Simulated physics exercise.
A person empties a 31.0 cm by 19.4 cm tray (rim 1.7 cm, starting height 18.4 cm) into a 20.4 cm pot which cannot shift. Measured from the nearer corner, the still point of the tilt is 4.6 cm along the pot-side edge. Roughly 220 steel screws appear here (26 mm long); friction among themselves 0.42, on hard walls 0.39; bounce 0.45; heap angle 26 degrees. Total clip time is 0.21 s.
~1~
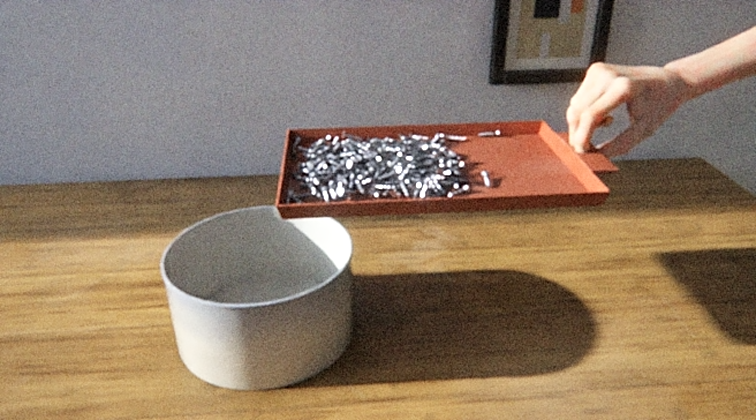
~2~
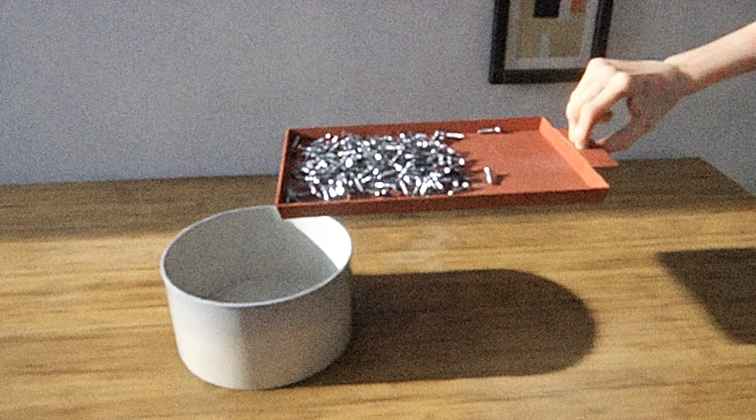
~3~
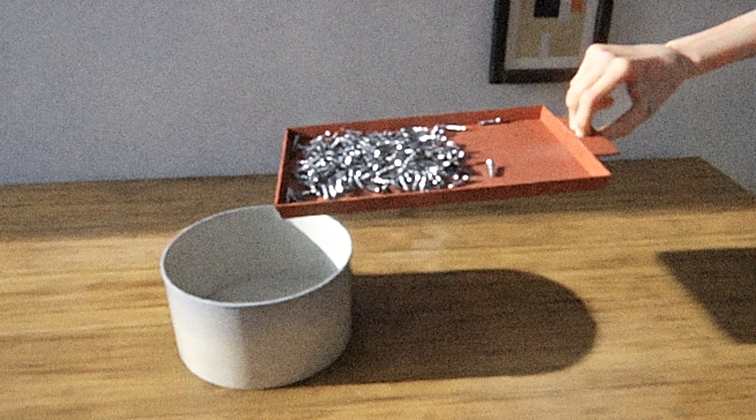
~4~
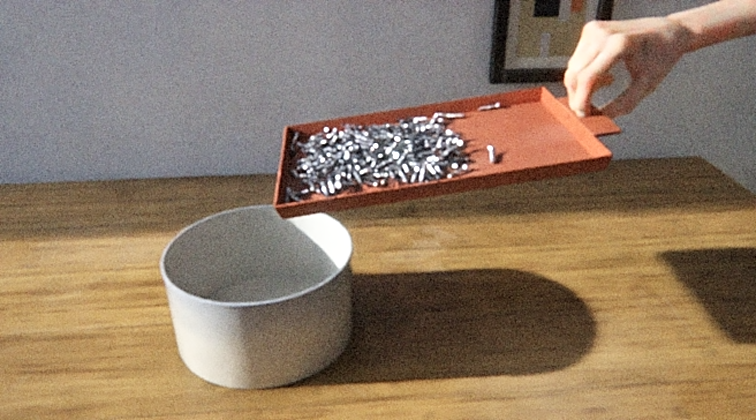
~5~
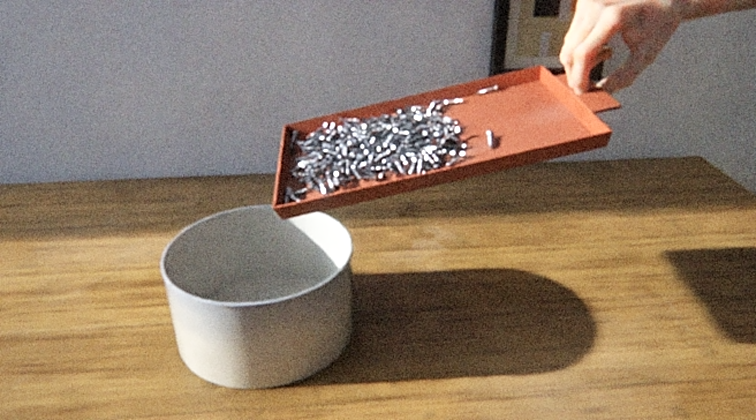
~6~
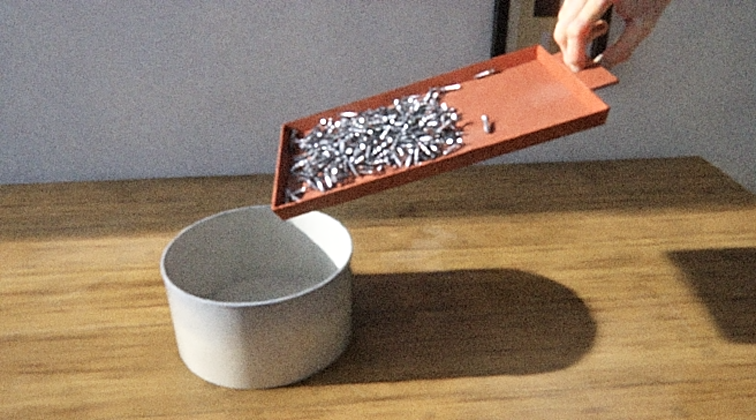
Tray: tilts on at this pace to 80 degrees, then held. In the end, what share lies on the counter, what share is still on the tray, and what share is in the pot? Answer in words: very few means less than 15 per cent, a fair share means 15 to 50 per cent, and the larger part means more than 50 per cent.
Counter: Very few. Tray: Very few. Pot: The larger part.
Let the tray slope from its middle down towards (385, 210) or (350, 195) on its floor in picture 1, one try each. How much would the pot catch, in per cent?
Near 40 and 85 per cent, in that order.
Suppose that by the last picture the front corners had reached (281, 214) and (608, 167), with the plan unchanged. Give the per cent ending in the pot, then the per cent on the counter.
Split: Pot = 40, counter = 60.
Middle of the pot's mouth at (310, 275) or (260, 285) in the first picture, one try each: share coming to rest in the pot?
That gives roughly 55 per cent and then 70 per cent.
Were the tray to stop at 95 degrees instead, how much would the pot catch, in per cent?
That would give about 95 per cent.
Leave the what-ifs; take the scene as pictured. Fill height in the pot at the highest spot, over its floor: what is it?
2.5 cm.
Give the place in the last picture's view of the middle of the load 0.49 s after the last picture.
Approximately (267, 169) in the last picture.
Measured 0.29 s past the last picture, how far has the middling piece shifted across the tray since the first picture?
By then it sits near 4 cm from where it began.
Then, 0.29 s after the last picture, tilt 47 degrees; the tray holds 100 %, the pot 0 %.
Then, 0.49 s after the last picture, tilt 69 degrees; the tray holds 80 %, the pot 0 %.
Then, 0.80 s after the last picture, tilt 80 degrees; the tray holds 10 %, the pot 85 %.
In the end, counter 5 %, tray 5 %, pot 90 %.
